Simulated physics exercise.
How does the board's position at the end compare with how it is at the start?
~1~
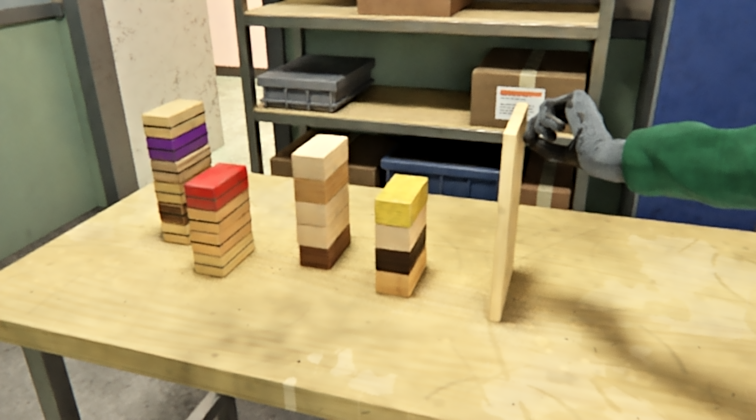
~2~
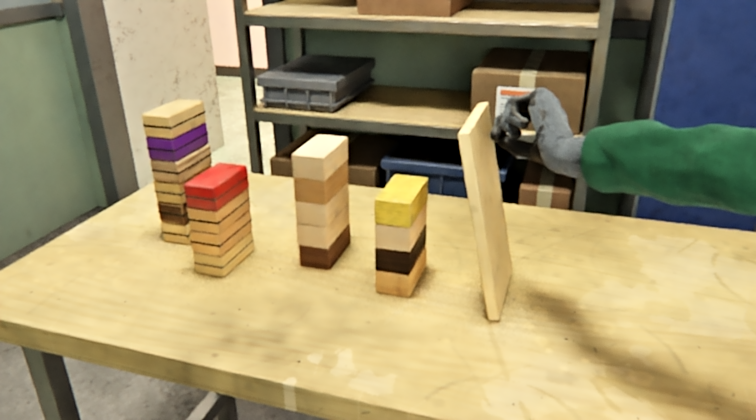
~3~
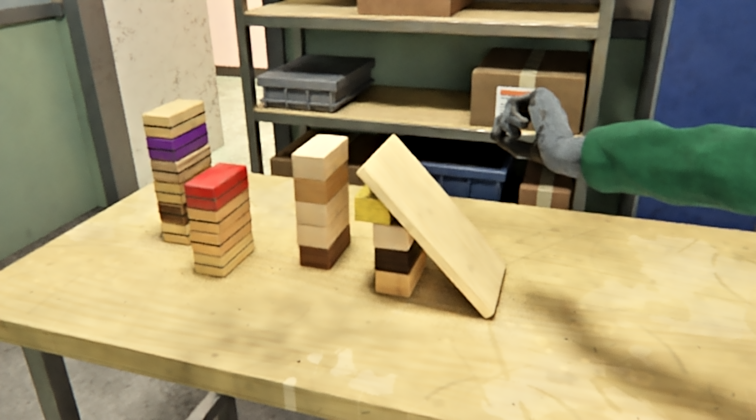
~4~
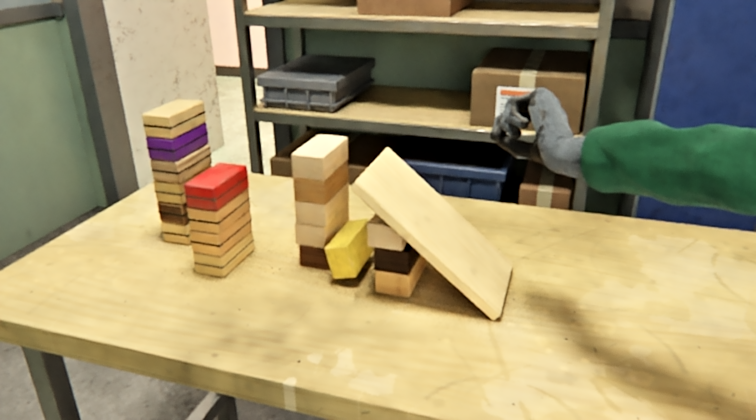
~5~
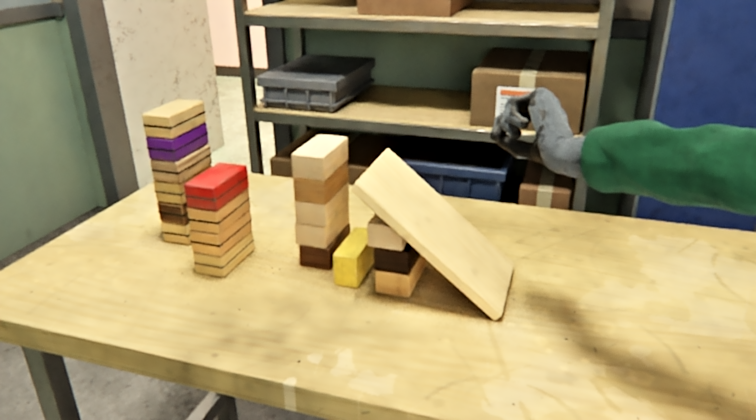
At the start the board stands upright on the table, but by the end it is leaning over to the left, resting against the nearest stack of blocks.
